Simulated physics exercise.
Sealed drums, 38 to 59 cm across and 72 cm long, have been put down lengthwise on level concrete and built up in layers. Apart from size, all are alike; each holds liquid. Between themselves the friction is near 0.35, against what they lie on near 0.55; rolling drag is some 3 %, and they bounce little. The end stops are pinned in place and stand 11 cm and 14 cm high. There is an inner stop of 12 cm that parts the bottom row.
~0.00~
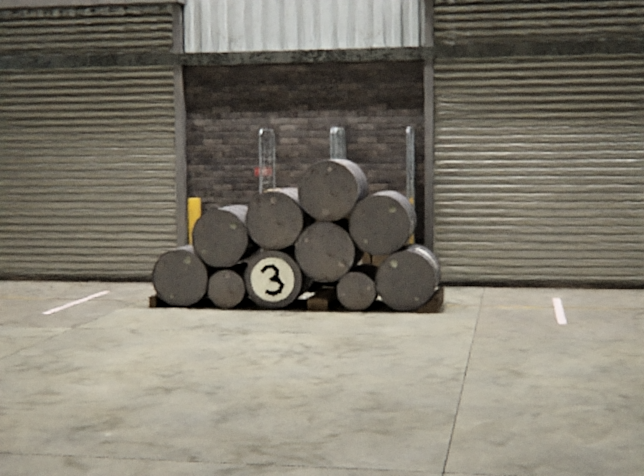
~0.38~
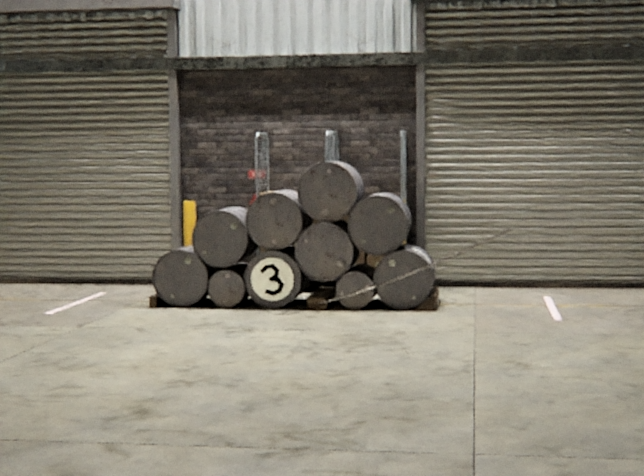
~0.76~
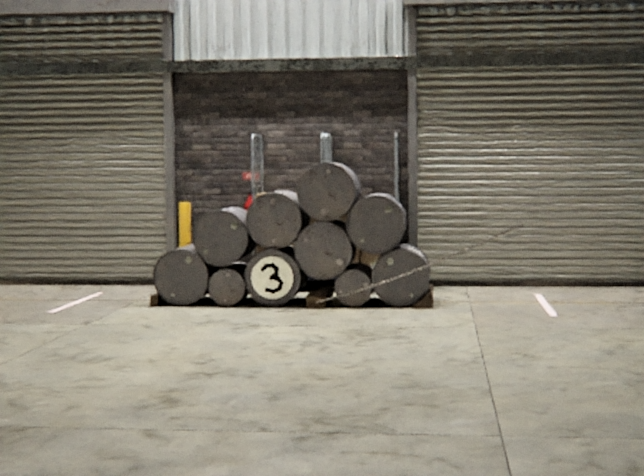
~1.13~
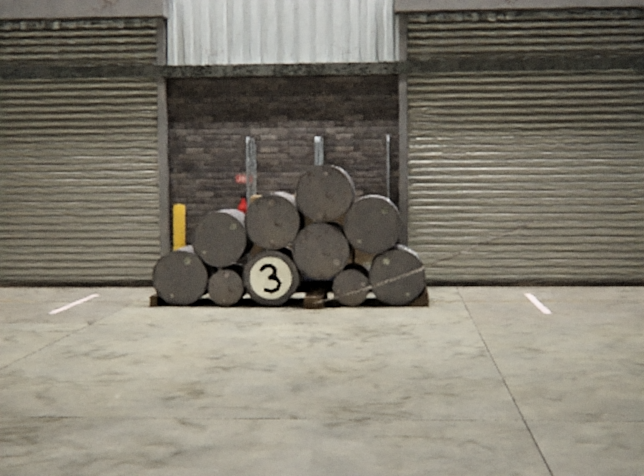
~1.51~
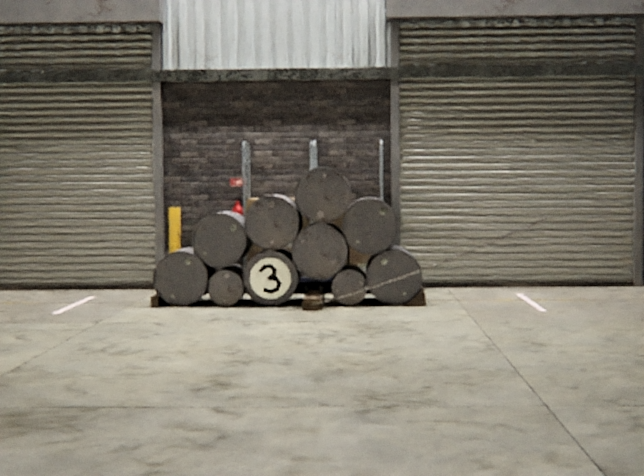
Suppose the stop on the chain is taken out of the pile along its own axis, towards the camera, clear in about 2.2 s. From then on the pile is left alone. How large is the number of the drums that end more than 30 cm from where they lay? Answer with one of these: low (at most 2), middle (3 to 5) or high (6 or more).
I would say low.
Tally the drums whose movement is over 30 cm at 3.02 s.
Count at that time: 0.
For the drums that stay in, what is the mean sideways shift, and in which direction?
Some 0 cm leftwards.
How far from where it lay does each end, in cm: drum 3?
Drum 3: 0.
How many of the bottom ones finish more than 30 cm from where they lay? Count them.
I count 0 in total.
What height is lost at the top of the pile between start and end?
Roughly 0 cm.
By 2.83 s, 0 now displaced over 30 cm.
By 3.02 s, 0 now displaced over 30 cm.
At rest by 3.3 s, 0 moved over 30 cm; not one across the white lines; top of the pile 1.4 m high, from 1.4 m.
